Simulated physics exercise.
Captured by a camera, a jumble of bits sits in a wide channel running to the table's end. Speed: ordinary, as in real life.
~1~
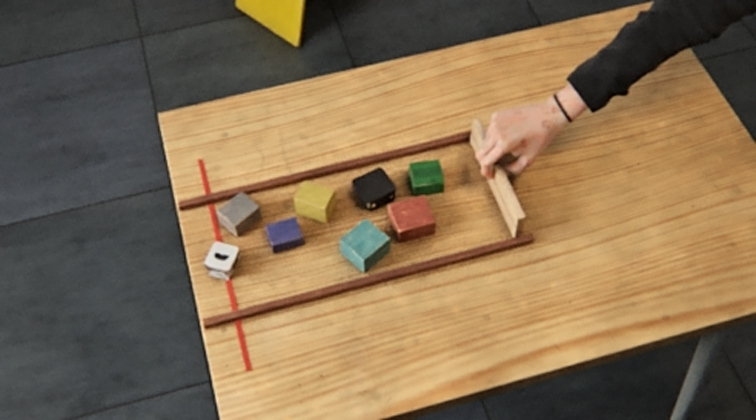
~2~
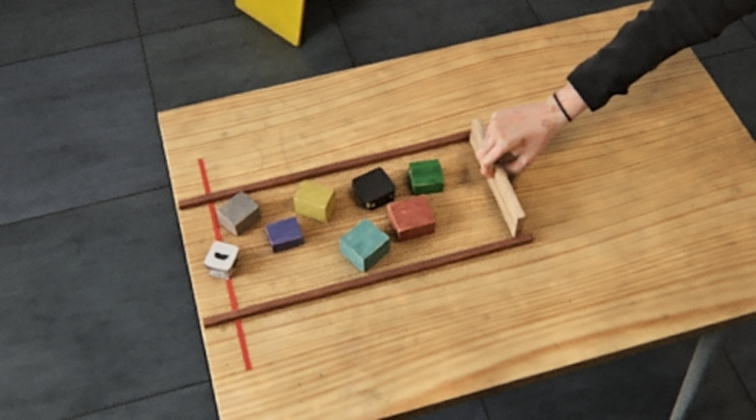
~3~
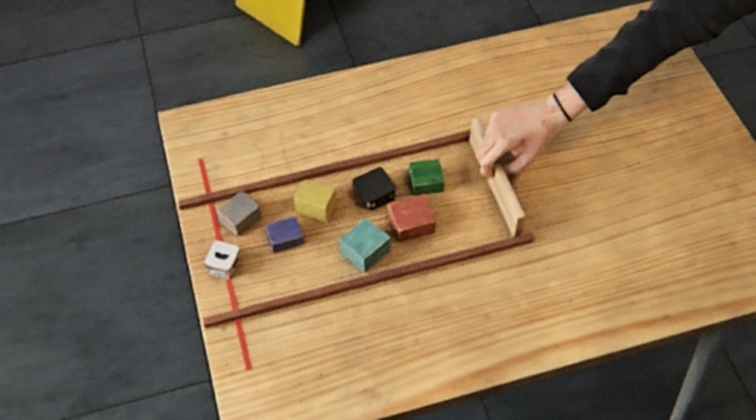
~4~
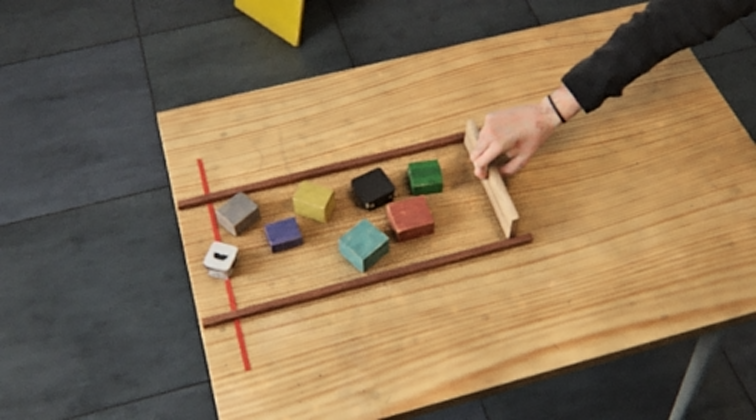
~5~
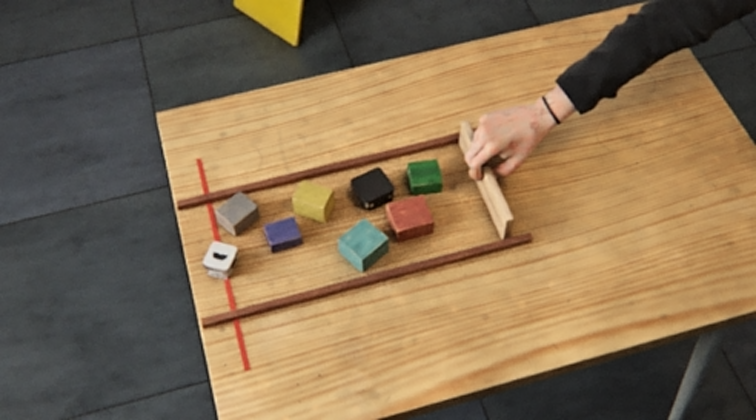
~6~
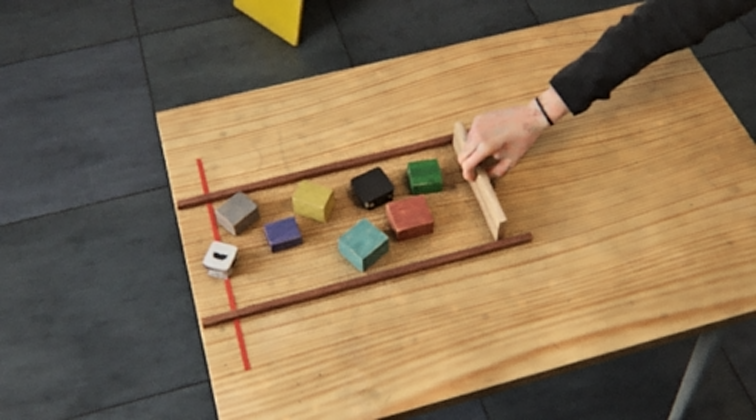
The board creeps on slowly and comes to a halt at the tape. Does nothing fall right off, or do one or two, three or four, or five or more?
Fallen: At least five.
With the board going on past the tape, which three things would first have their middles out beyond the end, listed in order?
It goes the grey block, followed by the yellow block, and then the white case.
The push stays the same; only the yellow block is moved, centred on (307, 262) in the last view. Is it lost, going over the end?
The answer: It ends up below.
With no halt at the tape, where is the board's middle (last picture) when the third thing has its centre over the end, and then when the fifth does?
At (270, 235) for the third, at (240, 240) for the fifth.
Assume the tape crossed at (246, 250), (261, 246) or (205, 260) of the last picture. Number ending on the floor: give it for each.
3, 3, 6.
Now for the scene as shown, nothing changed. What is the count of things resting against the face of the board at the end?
The count in contact is 2.
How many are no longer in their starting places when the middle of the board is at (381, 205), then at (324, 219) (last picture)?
6 by the first point, 7 by the second.
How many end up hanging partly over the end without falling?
Looks like 1 of them.
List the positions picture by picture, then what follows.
The first picture shows white case (223, 261); grey block (240, 214); blue block (285, 235); board (496, 177); tape (223, 257).
The second picture shows grey block (239, 214); red block (412, 218).
The third picture shows blue block (285, 234); turquoise block (365, 245).
The fourth picture shows white case (222, 261); green box (425, 178).
The fifth picture shows grey block (238, 214); yellow block (314, 202).
The sixth picture shows white case (222, 261); grey block (238, 214); blue block (283, 235); board (479, 180); tape (221, 256).
A little later, none off yet; white case at rest near (222, 261); grey block at rest near (238, 214); blue block at rest near (283, 235).
Next, none off yet; white case at rest near (222, 261); grey block shifted about its own width near (209, 218); blue block shifted a little near (277, 241).
Later still, one off so far; white case shifted about its own width near (188, 274); grey block dropping near (202, 407); blue block shifted well along near (215, 255).
When it is over, the number that fall off is five or more; down, black case, turquoise block, yellow block, blue block, grey block and white case.
